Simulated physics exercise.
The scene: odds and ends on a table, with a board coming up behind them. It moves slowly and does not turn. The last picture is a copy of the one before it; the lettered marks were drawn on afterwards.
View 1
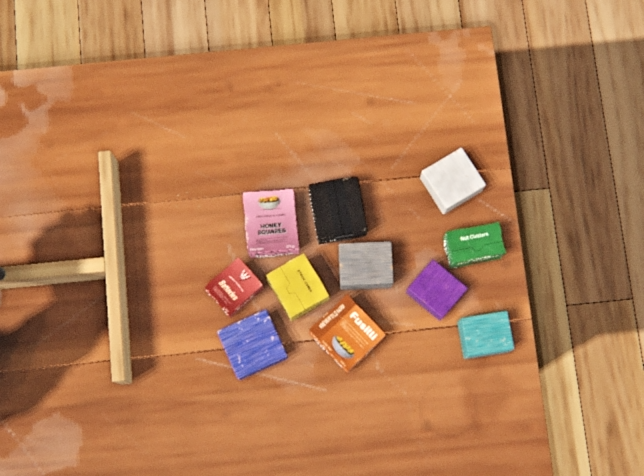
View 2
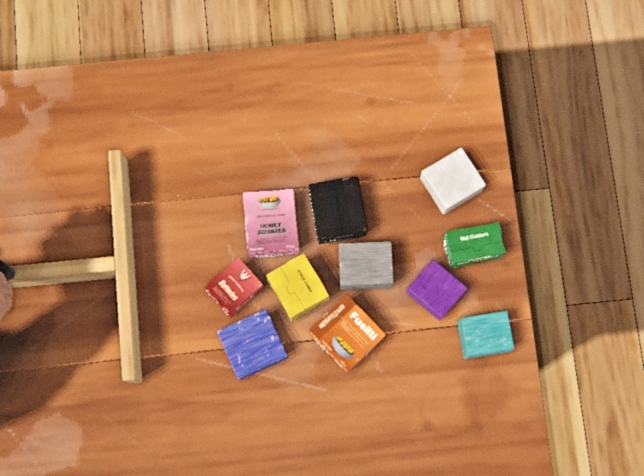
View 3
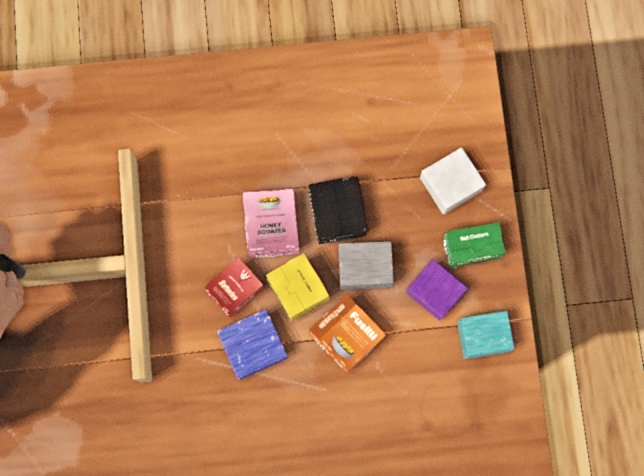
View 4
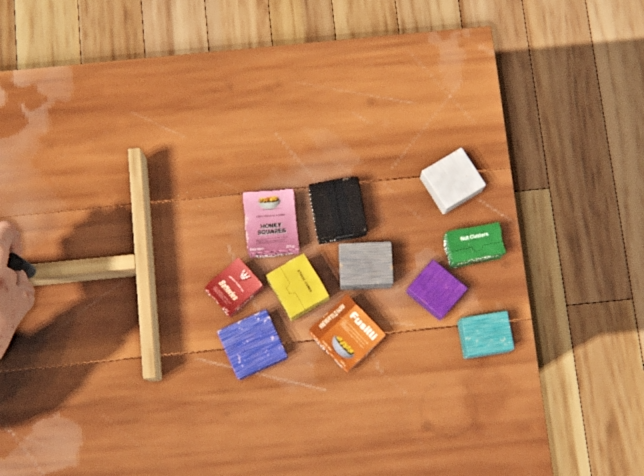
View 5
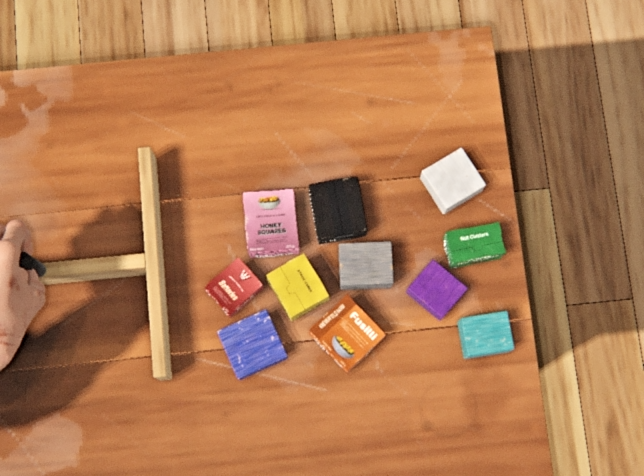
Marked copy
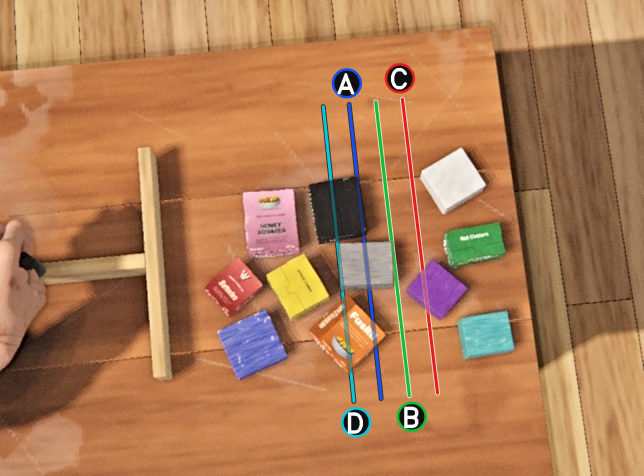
At first, a wooden T-shaped board lies at the left of a tabletop, apart from a scattered group of colourful small boxes and blocks. The board then slides slowly right without turning, and a hand gripping its handle comes into view at the left, while the objects stay still.
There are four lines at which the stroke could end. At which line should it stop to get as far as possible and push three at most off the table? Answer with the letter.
At B, and not beyond.
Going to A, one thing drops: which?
The green packet goes over.
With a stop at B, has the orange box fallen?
By then, no.
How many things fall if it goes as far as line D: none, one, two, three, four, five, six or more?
By then, none.
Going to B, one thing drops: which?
The green packet.
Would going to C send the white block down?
By then, yes.
On the marked copy, A at (365, 247); B at (392, 245); C at (419, 242); D at (338, 250).
Following B. Soon after the start, board (239, 251); blue block (282, 344); grey block (370, 264).
Later, board (326, 243); green packet (501, 236); purple block (457, 290).
In the end, board (389, 236); green packet over the edge; turquoise block (536, 331); one fallen.
As for the rest, A is within the limit but short; C drops five; D is within the limit but short.
